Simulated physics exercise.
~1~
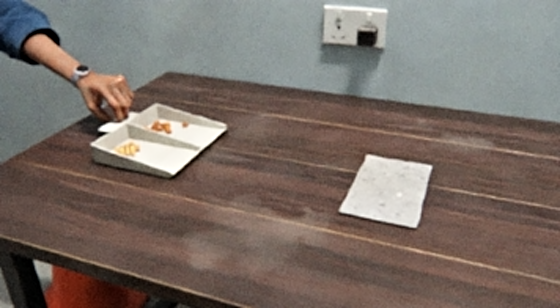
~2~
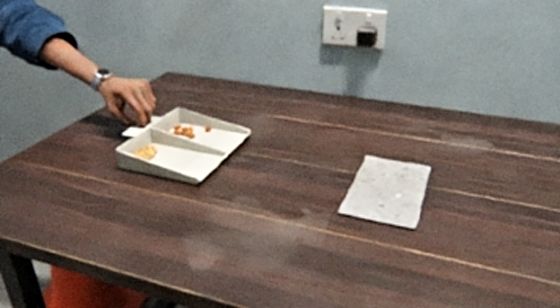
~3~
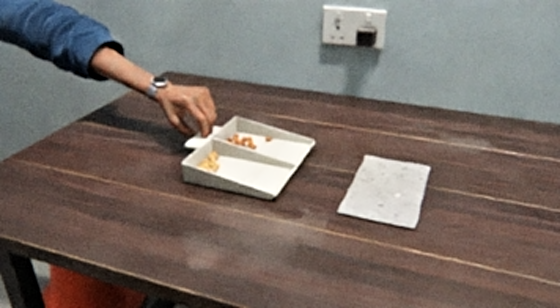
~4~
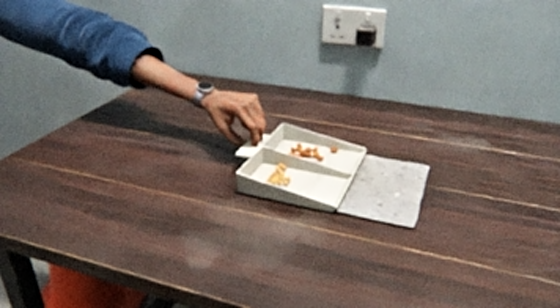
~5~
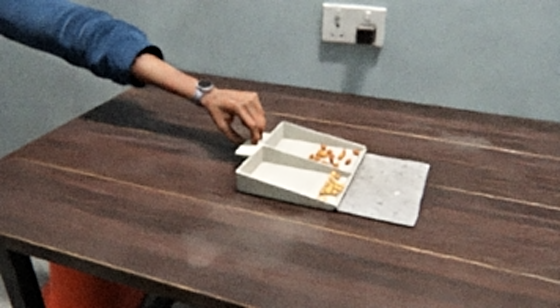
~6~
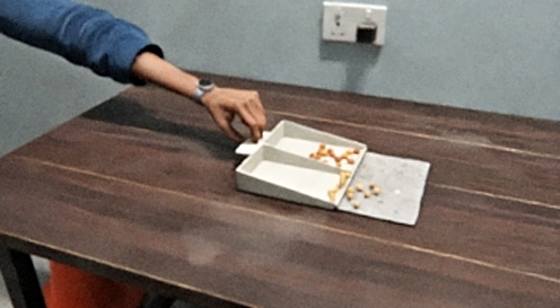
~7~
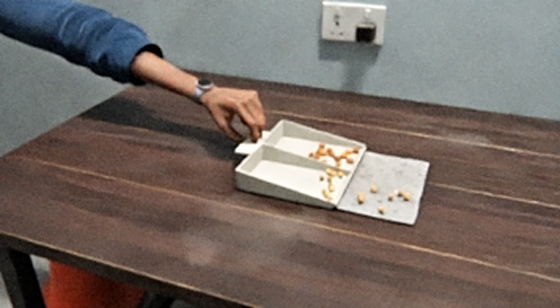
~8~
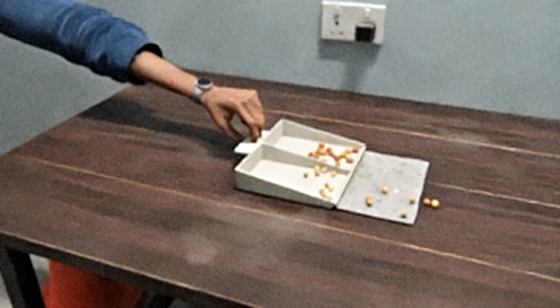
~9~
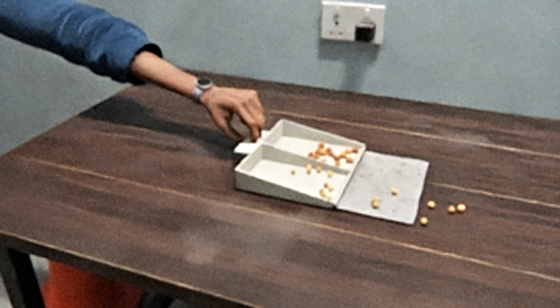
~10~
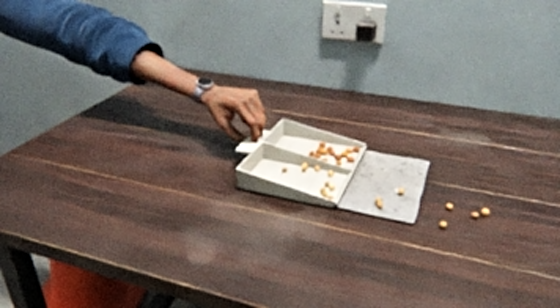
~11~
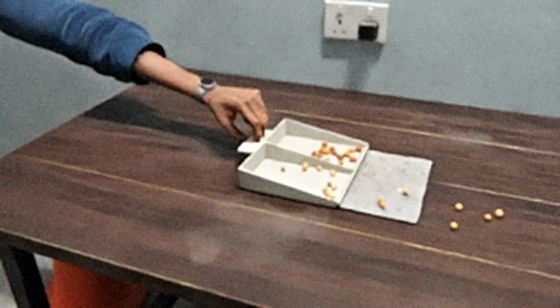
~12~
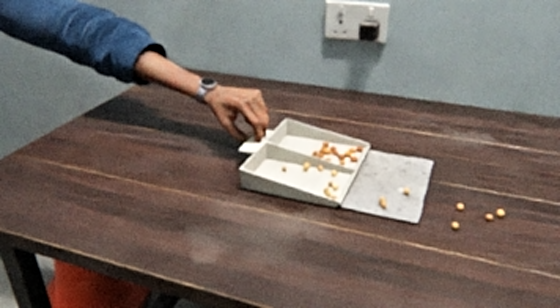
Hand sliding a divided tray right into a flat grey slab, front pieces spilling onto the table, back ones staying inside.
